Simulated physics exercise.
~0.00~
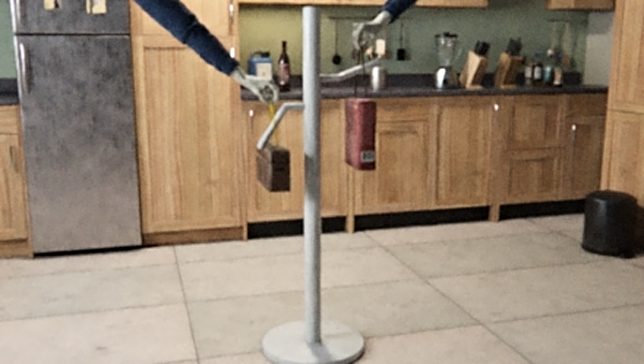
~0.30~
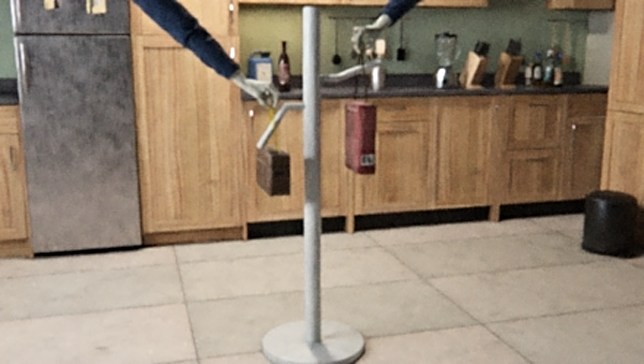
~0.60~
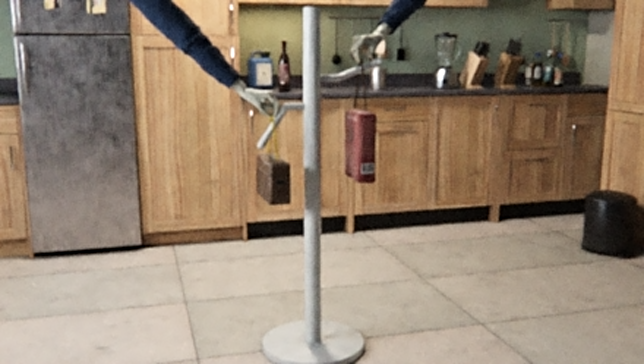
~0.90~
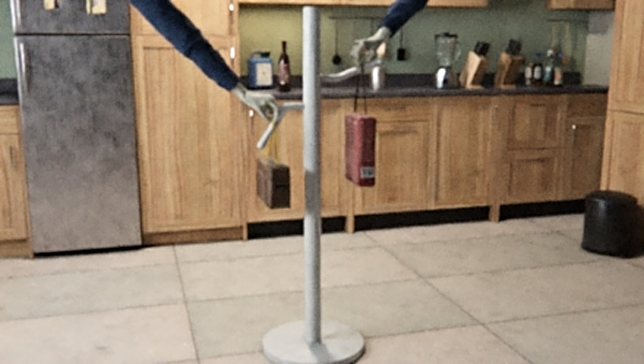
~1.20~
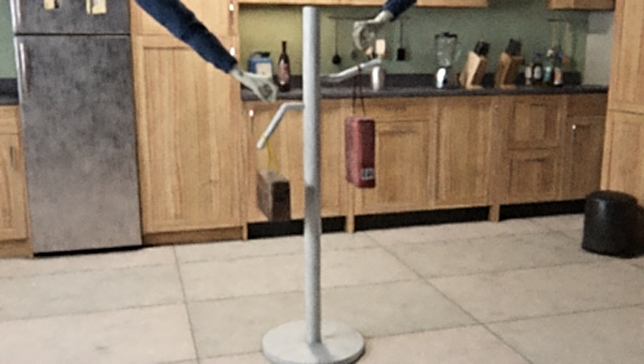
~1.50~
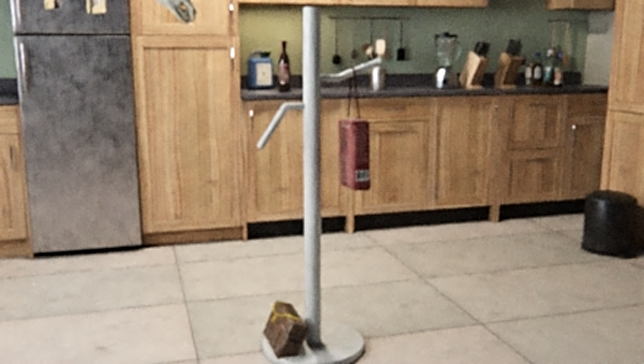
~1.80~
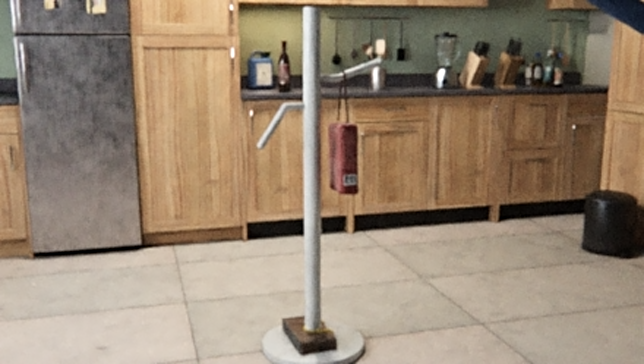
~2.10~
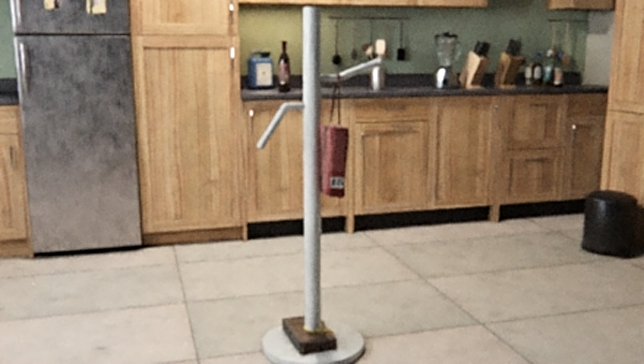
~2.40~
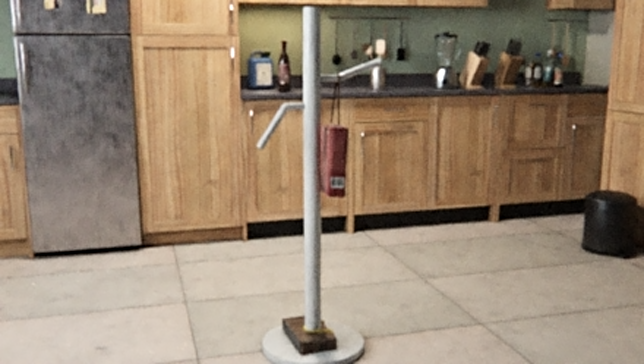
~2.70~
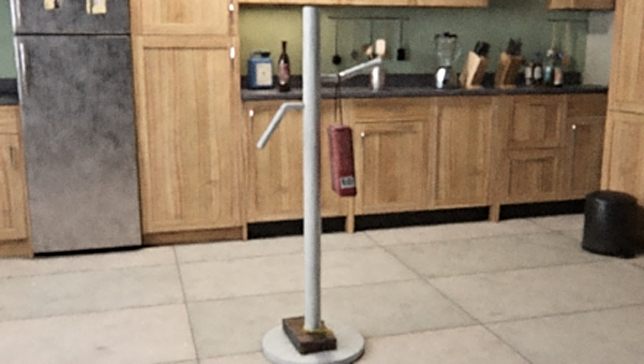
Brown case slipping off a stand's downward-sloping left peg to its base after hands let go, red bag staying hung on right.
